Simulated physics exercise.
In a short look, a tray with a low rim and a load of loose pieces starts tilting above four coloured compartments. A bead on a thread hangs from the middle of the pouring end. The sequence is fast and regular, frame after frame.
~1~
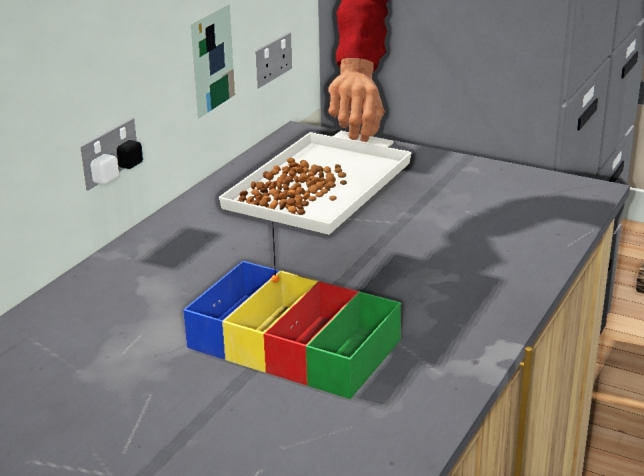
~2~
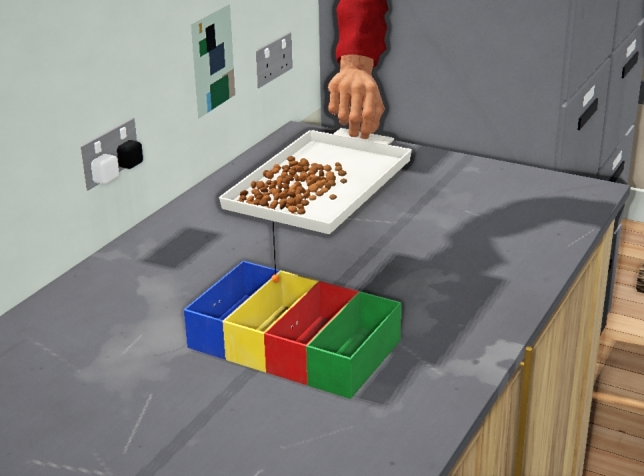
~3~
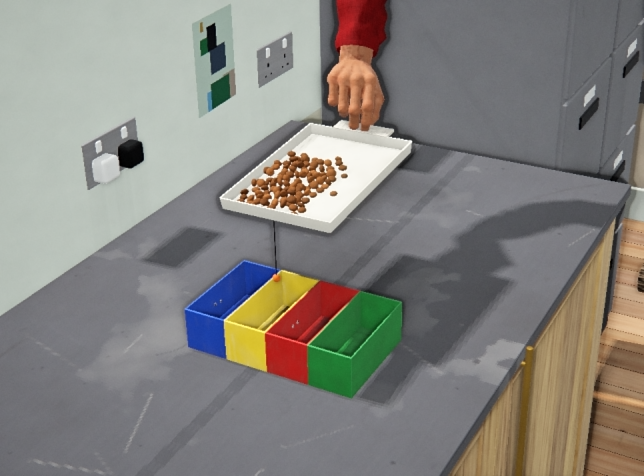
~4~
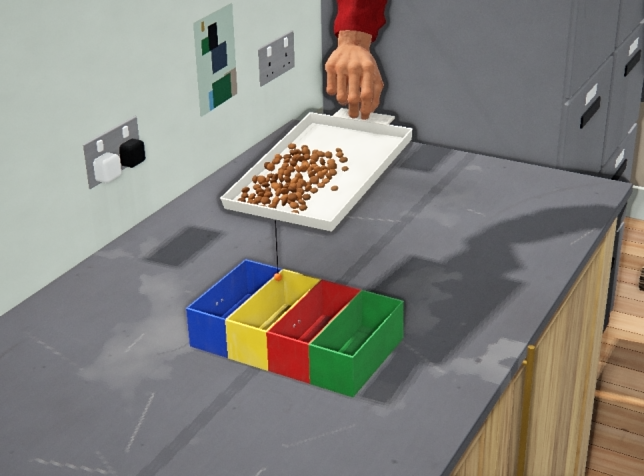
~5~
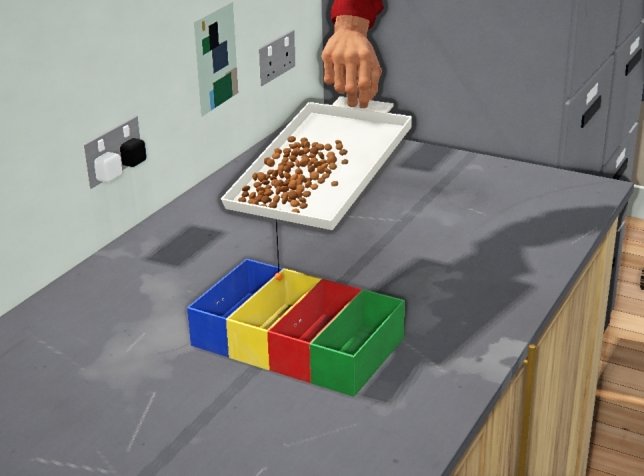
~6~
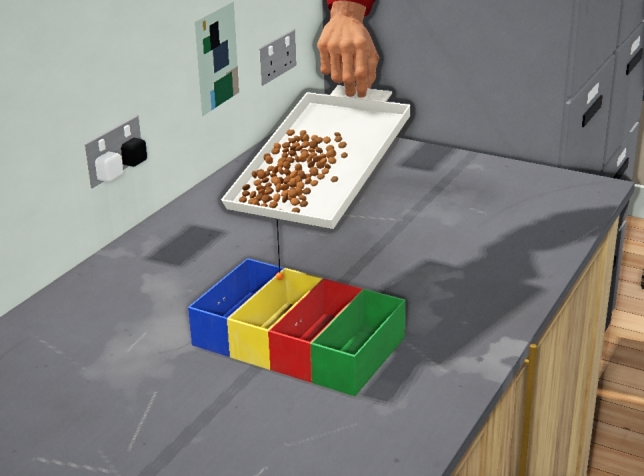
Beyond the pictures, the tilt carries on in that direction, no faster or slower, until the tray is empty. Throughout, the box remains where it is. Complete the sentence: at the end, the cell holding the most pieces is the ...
... Blue cell.
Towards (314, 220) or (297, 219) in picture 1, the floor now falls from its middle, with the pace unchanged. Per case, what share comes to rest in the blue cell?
You'd see roughly 0 per cent the first time and 20 per cent the second.
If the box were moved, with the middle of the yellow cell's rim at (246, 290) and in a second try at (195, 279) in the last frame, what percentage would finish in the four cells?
You'd get about 100 per cent first and about 100 per cent second.
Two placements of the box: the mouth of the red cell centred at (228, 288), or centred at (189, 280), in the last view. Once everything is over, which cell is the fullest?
The cell in red, then green.
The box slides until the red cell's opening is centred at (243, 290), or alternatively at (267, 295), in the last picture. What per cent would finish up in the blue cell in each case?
0 and 0 %.
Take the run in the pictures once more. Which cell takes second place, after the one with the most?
Ranked second: The yellow cell.
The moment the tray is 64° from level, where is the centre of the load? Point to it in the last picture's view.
In the last view, the load is centred near (261, 180).
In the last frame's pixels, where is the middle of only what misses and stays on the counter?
My estimate puts the centre near (172, 319).
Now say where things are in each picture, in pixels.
In the first picture, corners of the pouring end (221, 197) and (329, 222), level; middle of the load (286, 188), bits of dog kibble; bead on its thread (276, 279); blue cell (205, 331); yellow cell (244, 343); red cell (286, 355); green cell (329, 368).
In the second picture, corners of the pouring end (221, 197) and (329, 222), level; middle of the load (286, 187).
In the third picture, corners of the pouring end (222, 197) and (329, 221), tipped barely, lowest at the left corner; middle of the load (287, 184).
In the fourth picture, corners of the pouring end (223, 198) and (330, 220), tipped a little, lowest at the left corner; middle of the load (288, 180).
In the fifth picture, corners of the pouring end (223, 198) and (330, 219), tipped a little, lowest at the left corner; middle of the load (288, 176).
In the sixth picture, corners of the pouring end (224, 199) and (330, 219), tipped clearly, lowest at the left corner; middle of the load (288, 173); blue cell (209, 328); yellow cell (249, 340); red cell (290, 353); green cell (333, 366).
Just after the last frame, tray tipped steeply; almost all on the tray; just a few falling or outside the box.
A moment on, tray tipped past a quarter turn; roughly a quarter on the tray; roughly half in the blue cell; roughly a quarter in the yellow cell; just a few in the red cell; about a tenth falling or outside the box.
Further on, tray tipped past a quarter turn; roughly half in the blue cell; roughly a quarter in the yellow cell; just a few in the red cell; about a tenth falling or outside the box.
When it is over, tray tipped past a quarter turn; roughly half in the blue cell; roughly a quarter in the yellow cell; just a few in the red cell; not one in the green cell; about a tenth outside the box.
